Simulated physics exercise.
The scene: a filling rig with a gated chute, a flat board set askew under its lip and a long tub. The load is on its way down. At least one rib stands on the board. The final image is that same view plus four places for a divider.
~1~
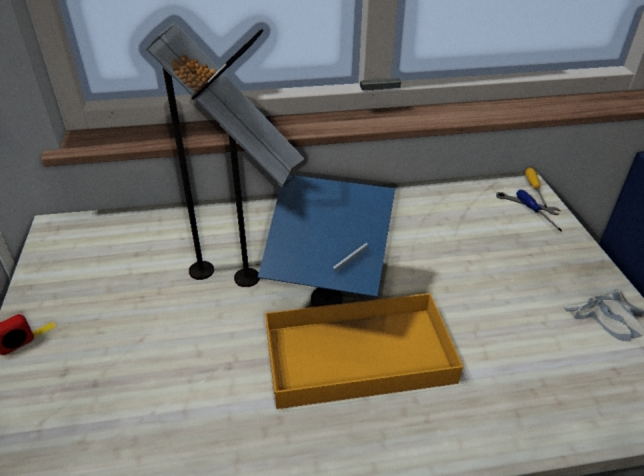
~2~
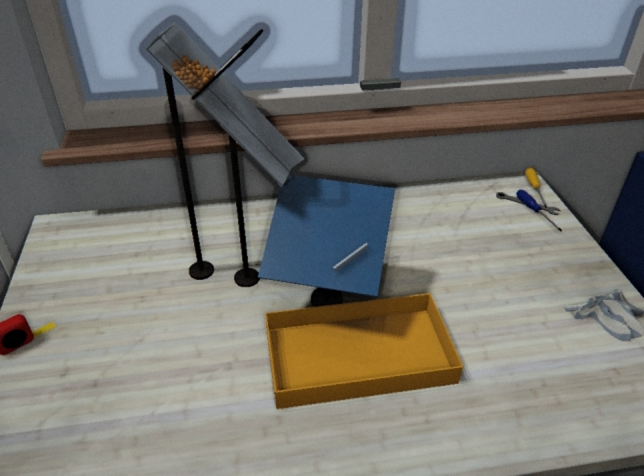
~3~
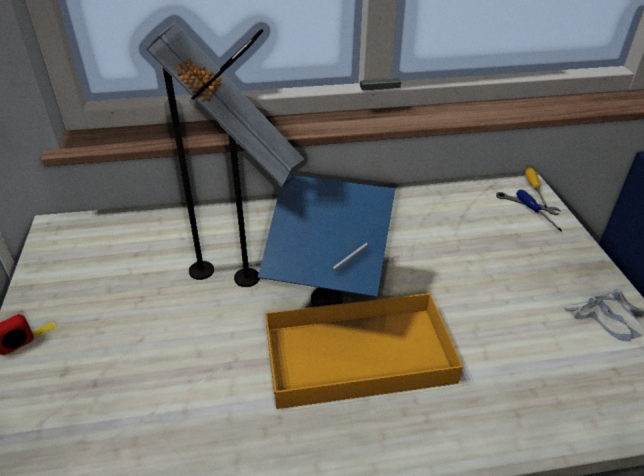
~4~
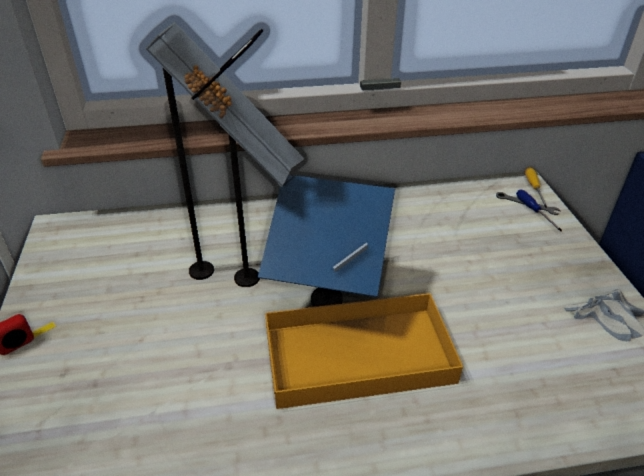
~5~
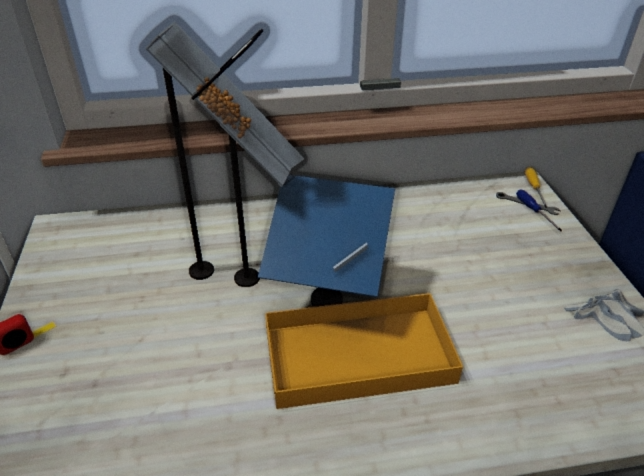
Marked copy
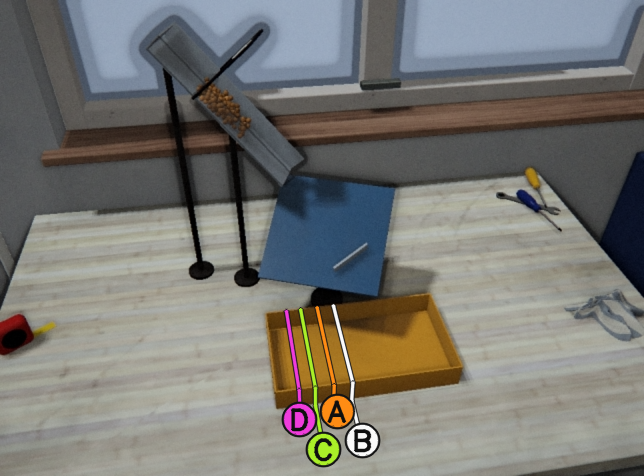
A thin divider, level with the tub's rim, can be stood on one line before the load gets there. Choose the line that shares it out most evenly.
C works best here.
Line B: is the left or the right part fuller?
Left.
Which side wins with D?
Right.
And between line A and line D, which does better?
The answer is A.
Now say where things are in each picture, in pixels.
The first picture shows load behind the gate near (196, 76), roasted chickpeas; lip of the chute near (287, 177), sloping fairly steeply.
The second picture shows middle of the board near (328, 232), tilted fairly steeply; middle of its low edge near (317, 287); of its high edge near (338, 181).
The third picture shows front corners of the tub near (276, 392) and (462, 366), empty; front of the load near (208, 99).
The fourth picture shows middle of the load near (213, 93); its front near (221, 116), close to a quarter of the way to the lip; rib from (367, 244) to (334, 268).
The fifth picture shows middle of the load near (225, 104); its front near (248, 126), close to half of the way to the lip.
On the marked copy, line A crosses the front rim at (334, 384); line B crosses the front rim at (352, 381); line C crosses the front rim at (315, 387); line D crosses the front rim at (299, 389).
For line A, of what is caught, the bulk on the left of the divider, close to a quarter on the right.
For line B, of what is caught, the bulk on the left of the divider, a small share on the right.
For line C, of what is caught, close to a third on the left of the divider, close to two thirds on the right.
For line D, of what is caught, only a few on the left of the divider, all but a few on the right.
